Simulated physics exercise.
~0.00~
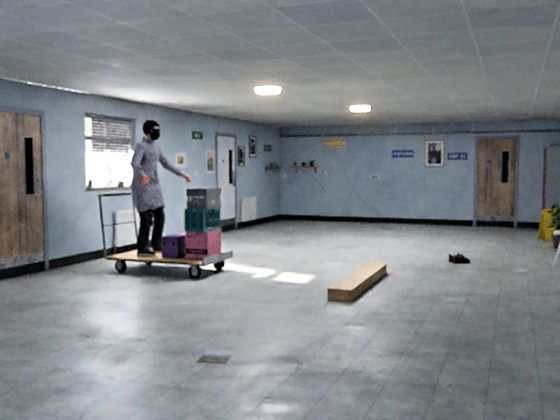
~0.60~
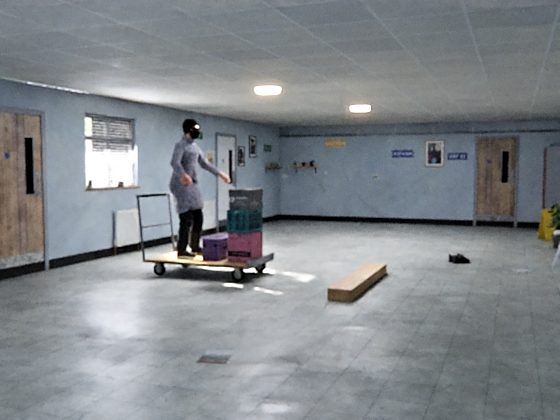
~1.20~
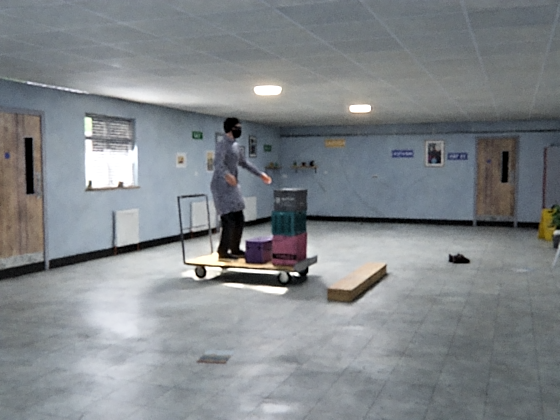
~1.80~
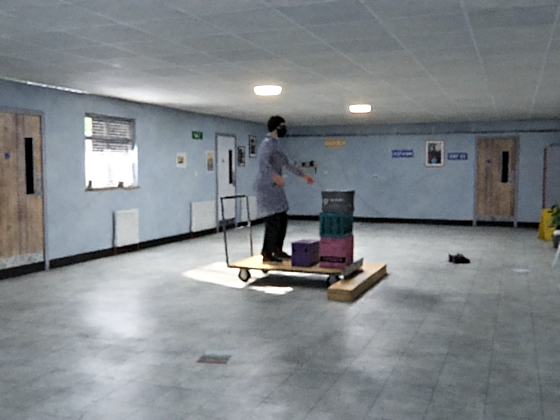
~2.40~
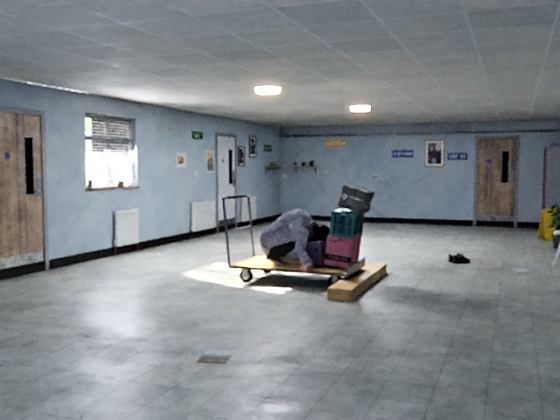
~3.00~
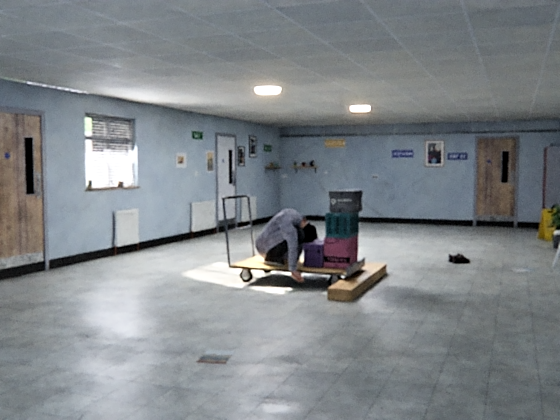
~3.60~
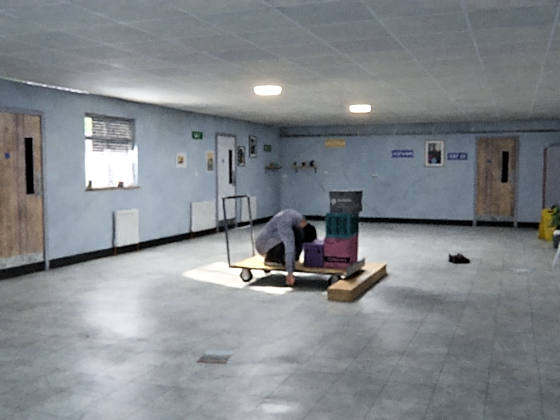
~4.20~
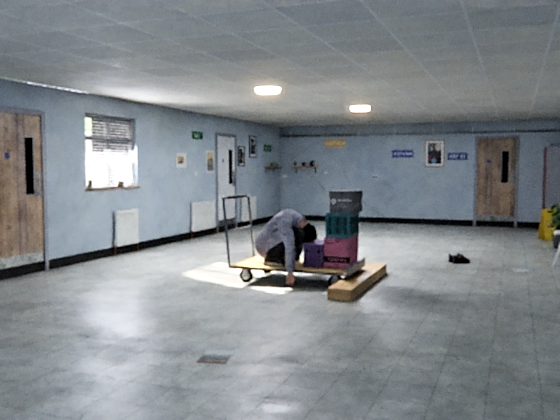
In a large blue-walled hall, a person stood on a flat trolley stacked with crates as it rolled right and stopped against a low wooden kerb; the rider crumpled onto the deck, the top parcel tipped briefly and settled, and everything stayed aboard.
